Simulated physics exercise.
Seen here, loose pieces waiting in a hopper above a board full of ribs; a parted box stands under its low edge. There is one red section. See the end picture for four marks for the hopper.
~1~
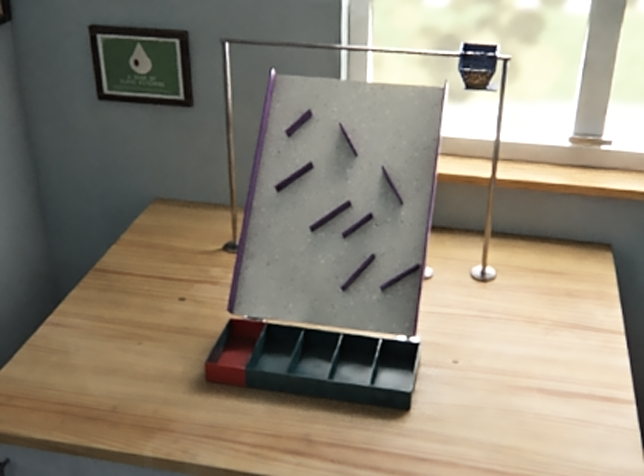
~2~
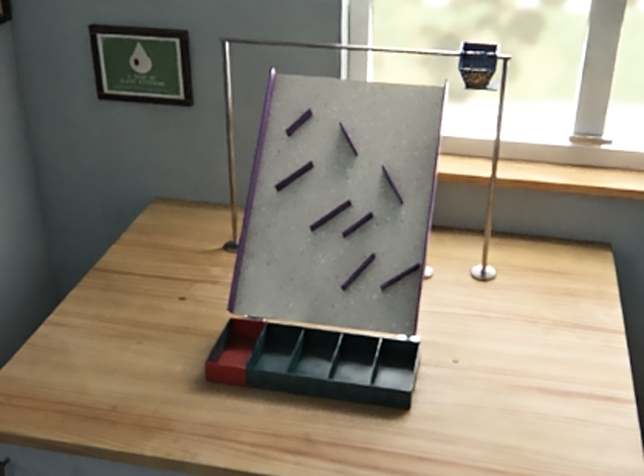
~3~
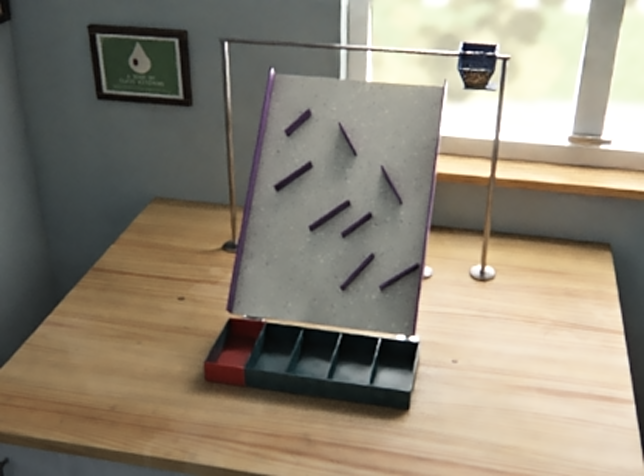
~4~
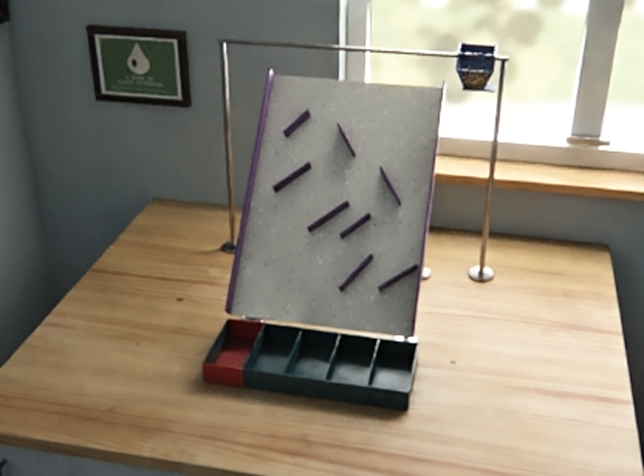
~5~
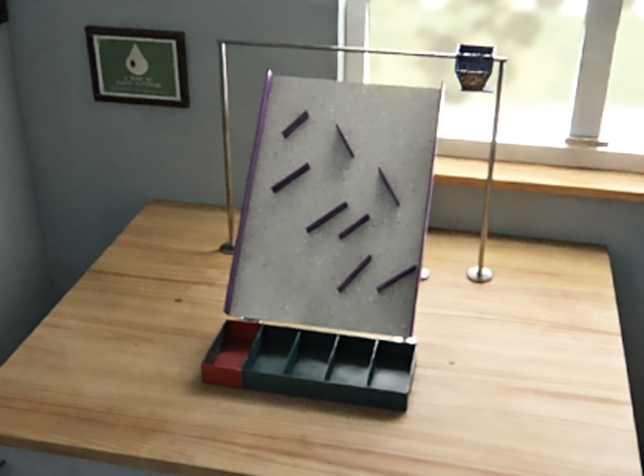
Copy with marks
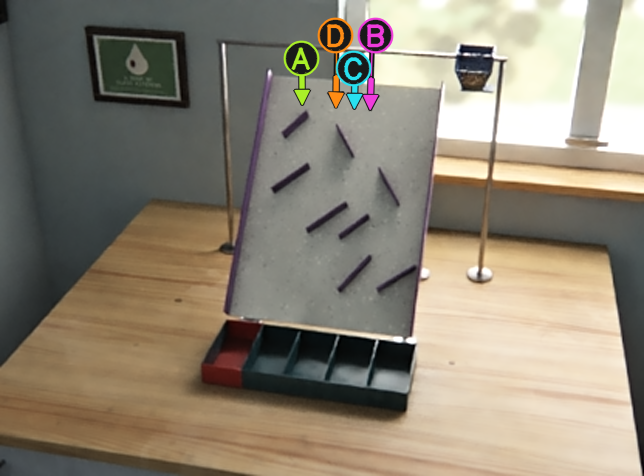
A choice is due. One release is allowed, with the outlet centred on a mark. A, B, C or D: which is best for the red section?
Take A.
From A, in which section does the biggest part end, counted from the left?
The first.
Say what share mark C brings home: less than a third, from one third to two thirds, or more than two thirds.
Less than a third.
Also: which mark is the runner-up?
Here it is mark D.
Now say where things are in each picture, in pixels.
The first picture shows hopper at (478, 79), cereal balls, door shut.
The second picture shows ribs (285, 131) to (310, 109), (340, 122) to (356, 151), (275, 187) to (312, 161).
The third picture shows ribs (381, 166) to (400, 200), (308, 227) to (349, 200), (341, 234) to (371, 212).
The fourth picture shows ribs (339, 289) to (371, 254), (378, 288) to (417, 264).
The fifth picture shows red section at (222, 375), number 1 of 5 from the left.
On the marked copy, mark A meets the board at (302, 99); mark B meets the board at (370, 104); mark C meets the board at (354, 103); mark D meets the board at (336, 101).
For mark A, nearly all in the red section.
For mark B, a small part in the red section, most in other sections.
For mark C, a small part in the red section, nearly all in other sections.
For mark D, about half in the red section, about half in other sections.
